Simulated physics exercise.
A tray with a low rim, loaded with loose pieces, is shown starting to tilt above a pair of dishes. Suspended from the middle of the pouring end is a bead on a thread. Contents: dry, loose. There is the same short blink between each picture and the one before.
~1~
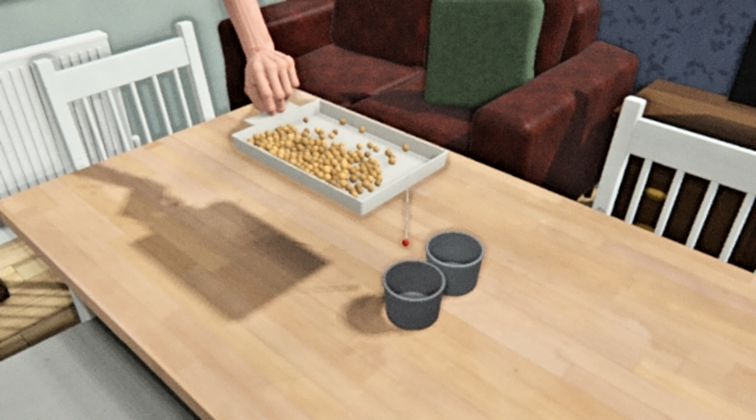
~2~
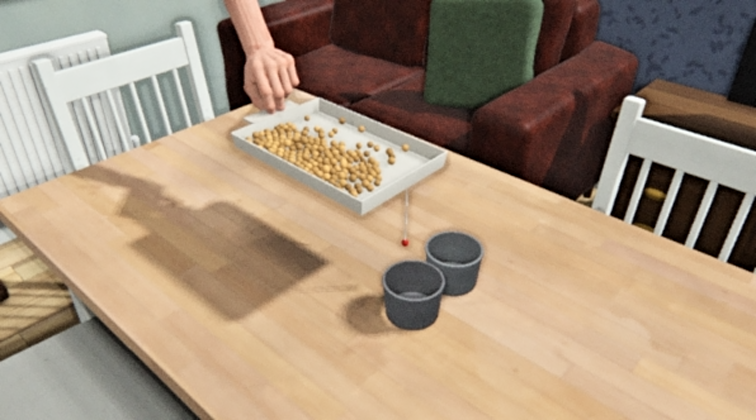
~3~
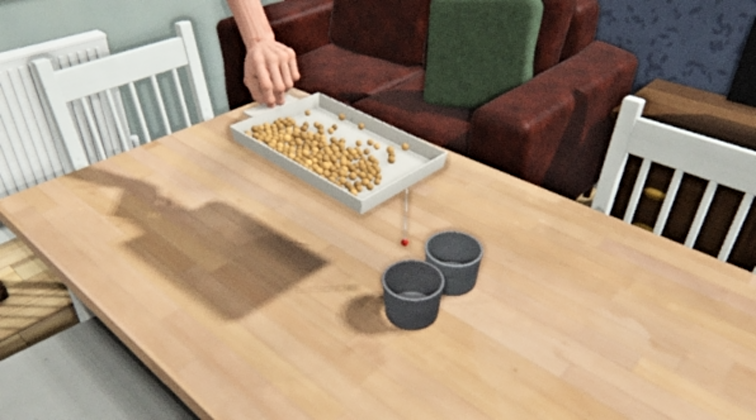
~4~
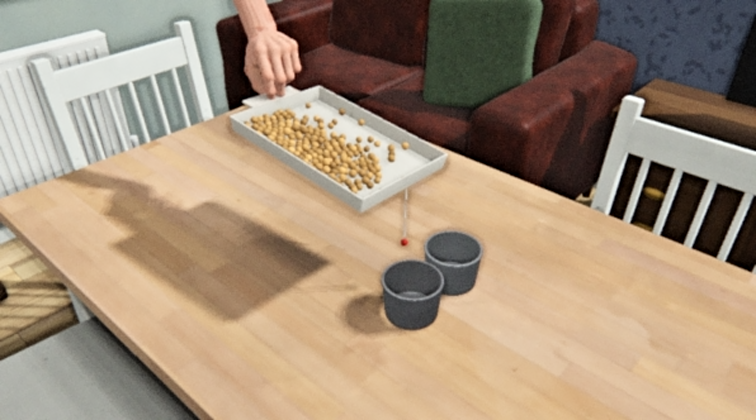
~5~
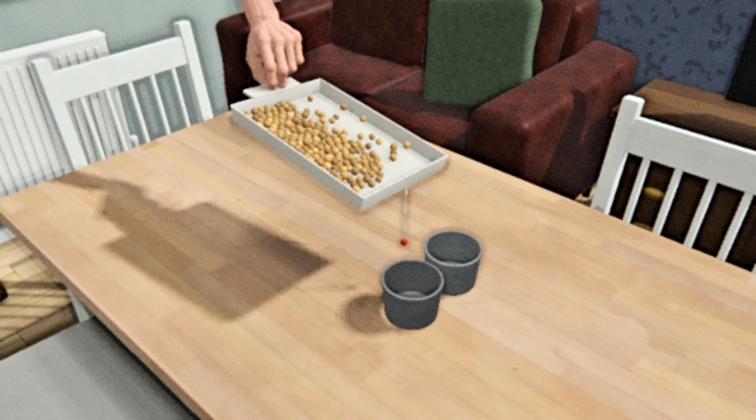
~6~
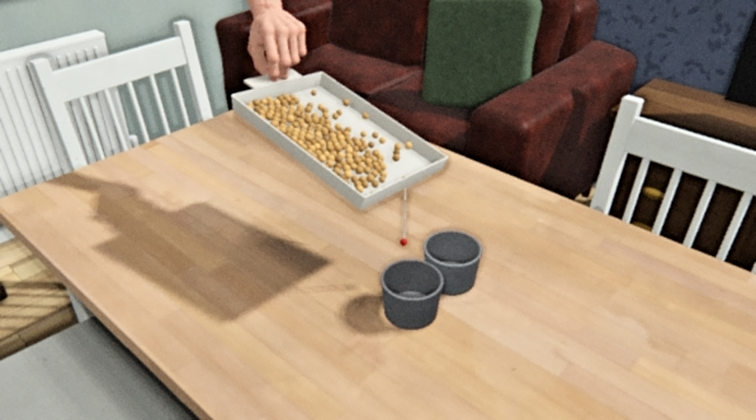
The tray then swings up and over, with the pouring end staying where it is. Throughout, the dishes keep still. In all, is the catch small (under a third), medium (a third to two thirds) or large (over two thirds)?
Medium.
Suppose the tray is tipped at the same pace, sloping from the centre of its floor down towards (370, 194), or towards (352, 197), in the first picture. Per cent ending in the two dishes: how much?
Respectively close to 30 and 10 in a hundred.
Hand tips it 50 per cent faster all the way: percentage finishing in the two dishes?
Around 60 percent.
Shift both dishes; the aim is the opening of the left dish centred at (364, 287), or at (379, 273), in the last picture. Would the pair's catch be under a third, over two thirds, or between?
At the first spot I'd expect less than a third, and at the second spot below one third.
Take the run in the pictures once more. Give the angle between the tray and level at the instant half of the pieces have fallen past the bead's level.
At roughly 95°.
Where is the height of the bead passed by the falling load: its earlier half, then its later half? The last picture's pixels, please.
Early half: (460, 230); late half: (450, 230).
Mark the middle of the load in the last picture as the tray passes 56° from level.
Somewhere about pixel (401, 146).
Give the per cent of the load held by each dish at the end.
At the end, 0 percent of the load sits in the left dish and 60 percent in the right dish.
Soon after the last picture, tray tipped steeply; nearly all on the tray; a stray few in the right dish; a stray few outside both; a stray few in the air.
A little later, tray tipped right over; about half on the tray; a stray few in the left dish; about a quarter in the right dish; a small part outside both; about a quarter in the air.
Later still, tray tipped past a quarter turn; a stray few in the left dish; about half in the right dish; about half outside both.
By the end, tray tipped past a quarter turn; a stray few in the left dish; about half in the right dish; about half outside both.
